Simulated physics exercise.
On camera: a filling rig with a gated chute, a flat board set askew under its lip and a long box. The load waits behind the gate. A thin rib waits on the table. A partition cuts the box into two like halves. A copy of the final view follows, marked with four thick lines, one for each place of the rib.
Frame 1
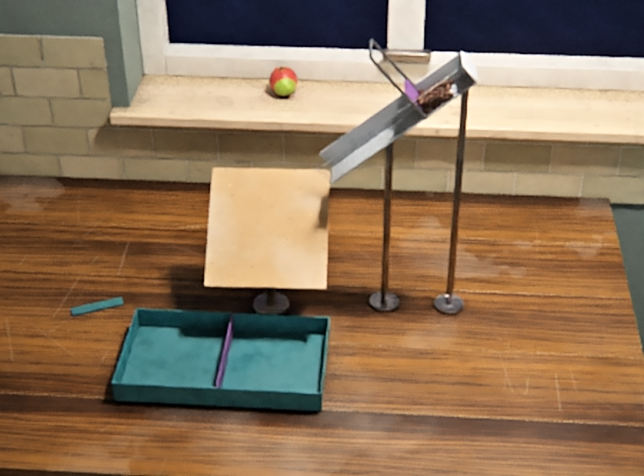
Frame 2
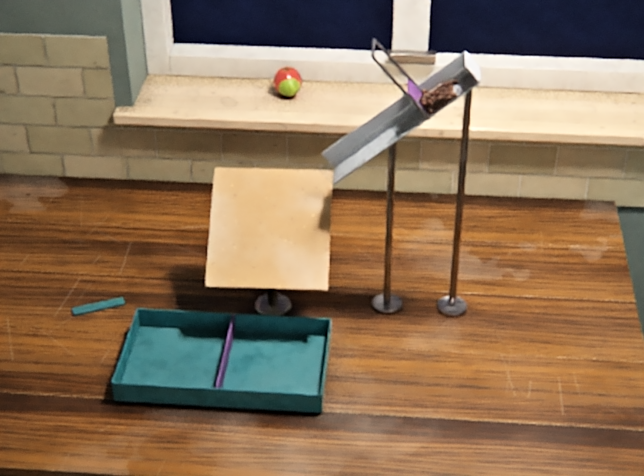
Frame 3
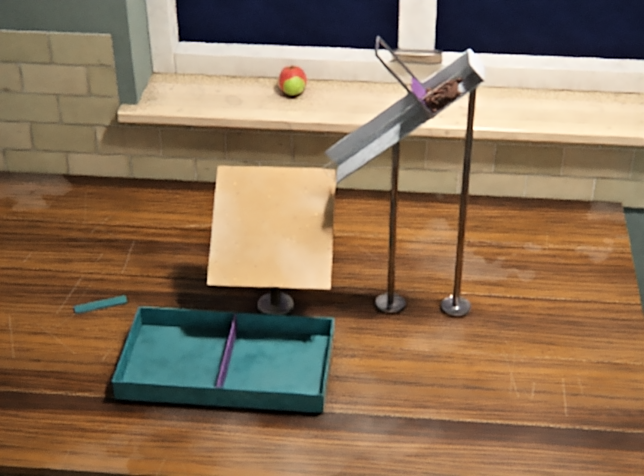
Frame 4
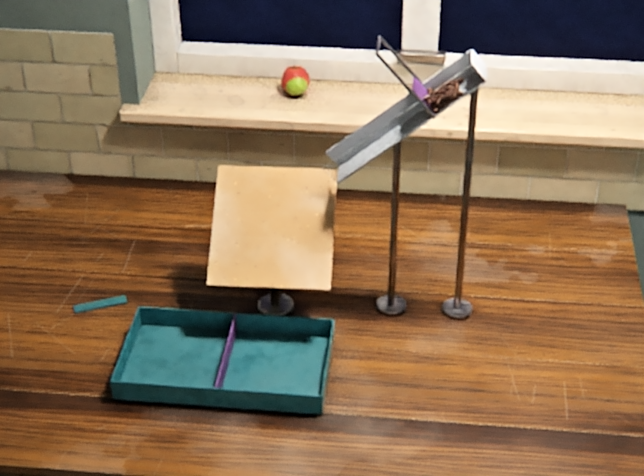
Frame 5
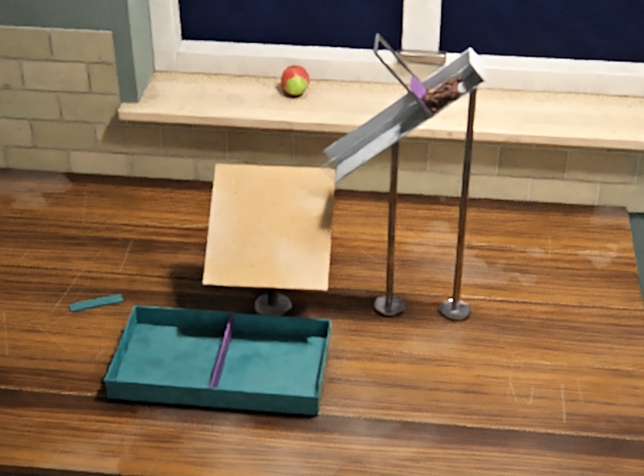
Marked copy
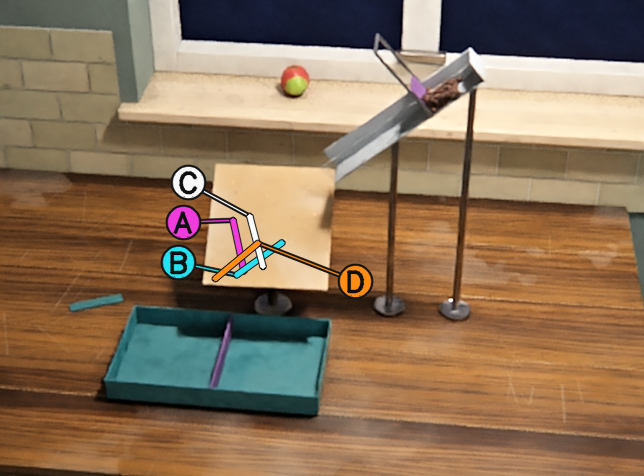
Only the camera moves, drifting very slightly so the view shifts a little to and fro, as it looks down from the front on a wooden table before a pale windowsill holding a red and green apple. A grey chute on two stands slopes down leftward, small brown berries behind its purple gate. Beside a tilted tan board, a teal box with a purple divider and a teal strip stay still.
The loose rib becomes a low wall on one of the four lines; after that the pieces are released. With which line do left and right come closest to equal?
I would pick line D.
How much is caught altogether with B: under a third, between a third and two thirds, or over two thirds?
It is over two thirds.
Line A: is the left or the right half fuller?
More lands on the right.
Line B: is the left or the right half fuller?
The left half.
On the marked copy, line A from (233, 220) to (243, 271); line B from (282, 242) to (236, 275); line C from (249, 216) to (262, 266); line D from (258, 243) to (215, 278).
If A is chosen, of what is caught, a small part in the left half, nearly all in the right.
If B is chosen, of what is caught, most in the left half, a small part in the right.
If C is chosen, of what is caught, a small part in the left half, nearly all in the right.
If D is chosen, of what is caught, about two thirds in the left half, about a third in the right.
